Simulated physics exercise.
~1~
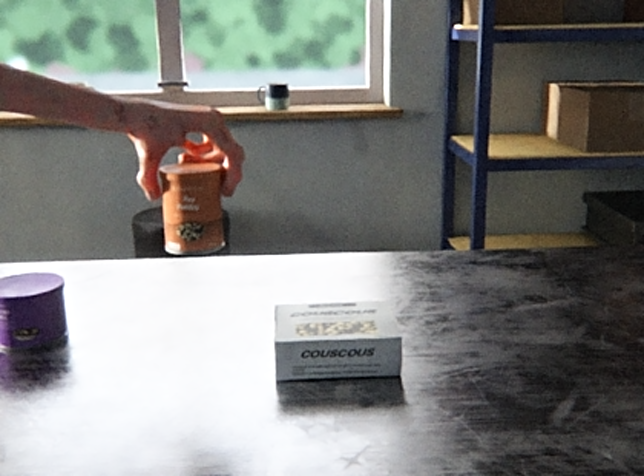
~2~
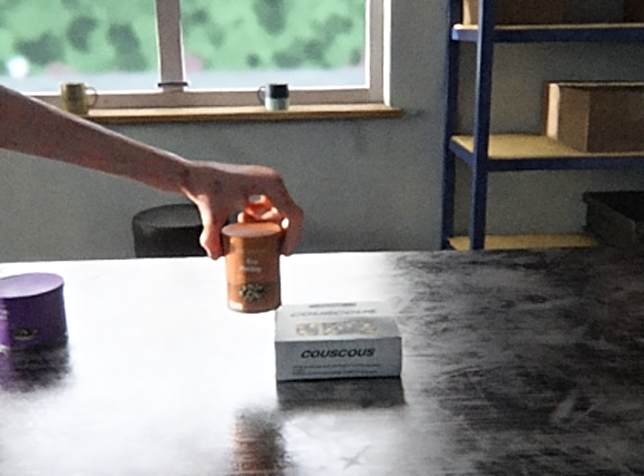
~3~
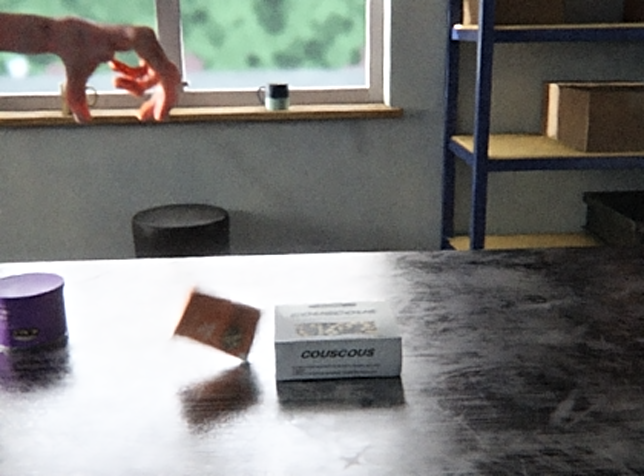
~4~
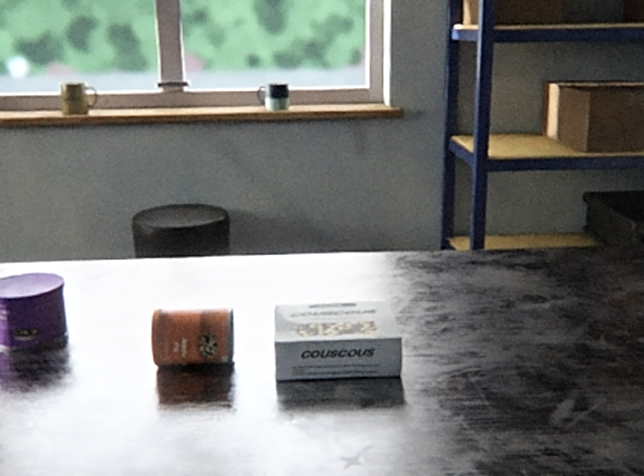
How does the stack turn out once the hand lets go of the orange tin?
The stack does not hold. The orange tin topples off to the left and ends up lying on its side on the table, while the white box stays where it was.
